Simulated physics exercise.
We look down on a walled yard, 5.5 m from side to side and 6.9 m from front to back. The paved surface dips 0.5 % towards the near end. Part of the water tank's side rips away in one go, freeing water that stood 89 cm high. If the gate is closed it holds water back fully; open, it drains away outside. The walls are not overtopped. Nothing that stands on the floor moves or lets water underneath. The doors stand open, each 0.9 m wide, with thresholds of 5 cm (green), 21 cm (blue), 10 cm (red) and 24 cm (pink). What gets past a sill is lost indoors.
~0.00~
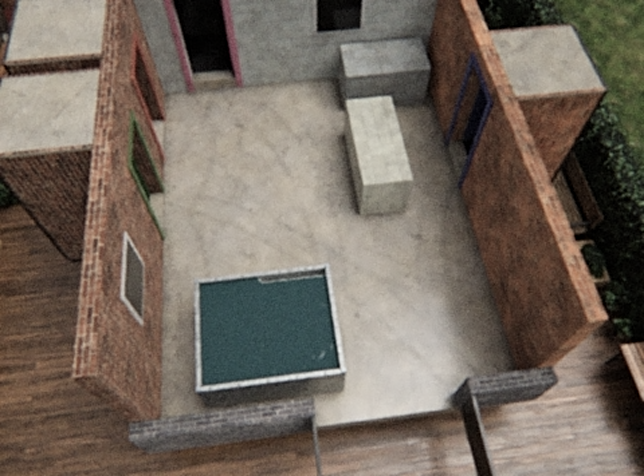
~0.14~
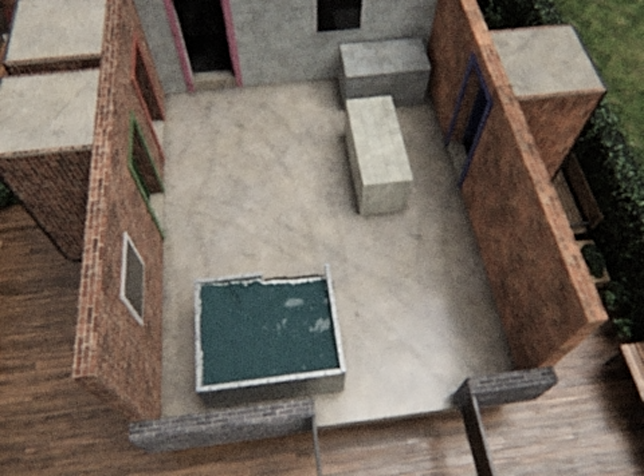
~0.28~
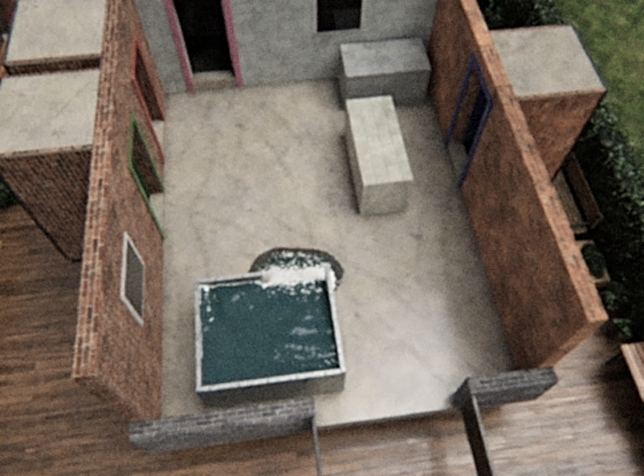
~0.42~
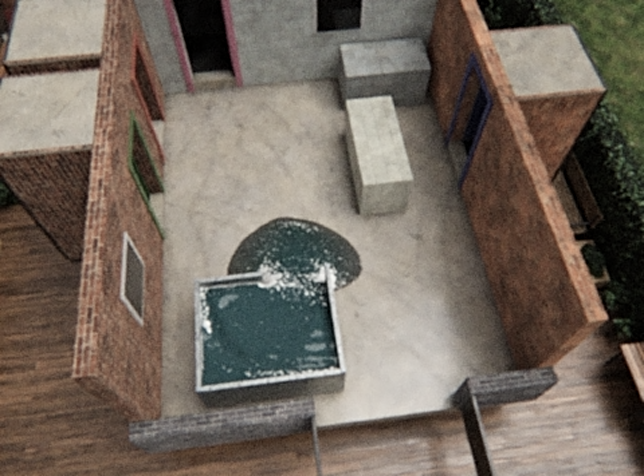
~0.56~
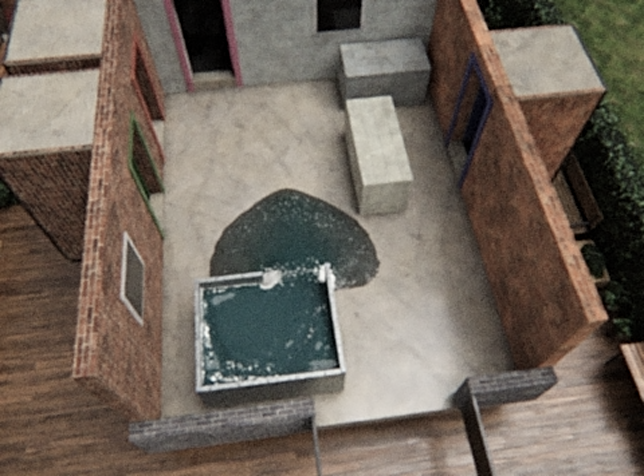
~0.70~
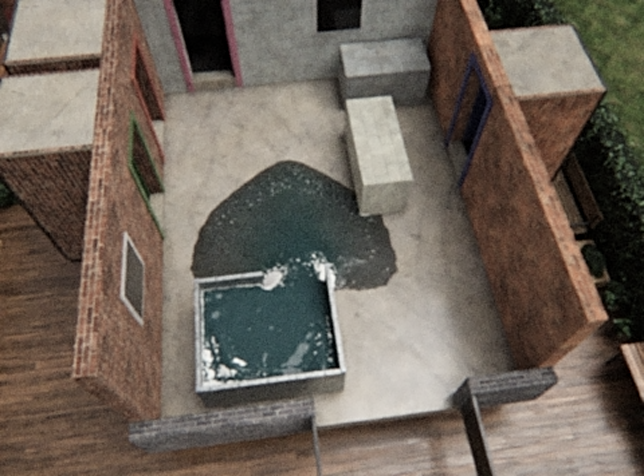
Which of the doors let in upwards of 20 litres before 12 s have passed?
Door by door: At the green door it passes the limit; at the blue door it stays under the limit; at the red door it goes over the limit; at the pink door it does not reach the limit.
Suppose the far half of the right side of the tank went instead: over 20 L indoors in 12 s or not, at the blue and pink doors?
Then: Blue below, pink under.
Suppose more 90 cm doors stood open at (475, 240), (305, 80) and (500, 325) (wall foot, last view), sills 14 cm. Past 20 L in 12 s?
In turn: Below, over, under.
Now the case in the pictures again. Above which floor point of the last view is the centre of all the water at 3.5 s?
Near (278, 198).
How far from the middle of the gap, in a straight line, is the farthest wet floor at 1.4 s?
Some 5.0 m out.
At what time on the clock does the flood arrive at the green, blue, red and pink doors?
Green 1.1 s, blue 2.0 s, red 1.6 s, pink 1.6 s.
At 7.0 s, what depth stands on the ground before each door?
Depths in cm: Green 7, blue 8, red 12, pink 11.
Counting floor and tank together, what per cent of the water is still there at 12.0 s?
Some 88 per cent remains.
After 1.4 s water covers 50 % of the floor and is deepest (45 cm) near (303, 291); green door 8 cm at the sill, 0 L in, blue door not reached, red door not reached, pink door not reached.
After 2.2 s water covers 60 % of the floor and is deepest (42 cm) near (311, 87); green door 5 cm at the sill, 3 L in, blue door 5 cm at the sill, 0 L in, red door 11 cm at the sill, 0 L in, pink door 23 cm at the sill, 0 L in.
After 3.5 s water covers 70 % of the floor and is deepest (30 cm) near (165, 95); green door 5 cm at the sill, 5 L in, blue door 4 cm at the sill, 0 L in, red door 18 cm at the sill, 4 L in, pink door 25 cm at the sill, 2 L in.
After 7.0 s water covers 85 % of the floor and is deepest (21 cm) near (162, 430); green door 7 cm at the sill, 38 L in, blue door 8 cm at the sill, 0 L in, red door 12 cm at the sill, 85 L in, pink door 11 cm at the sill, 5 L in.
After 12.0 s water covers 95 % of the floor and is deepest (16 cm) near (162, 430); green door 6 cm at the sill, 46 L in, blue door 5 cm at the sill, 0 L in, red door 7 cm at the sill, 88 L in, pink door 7 cm at the sill, 5 L in.
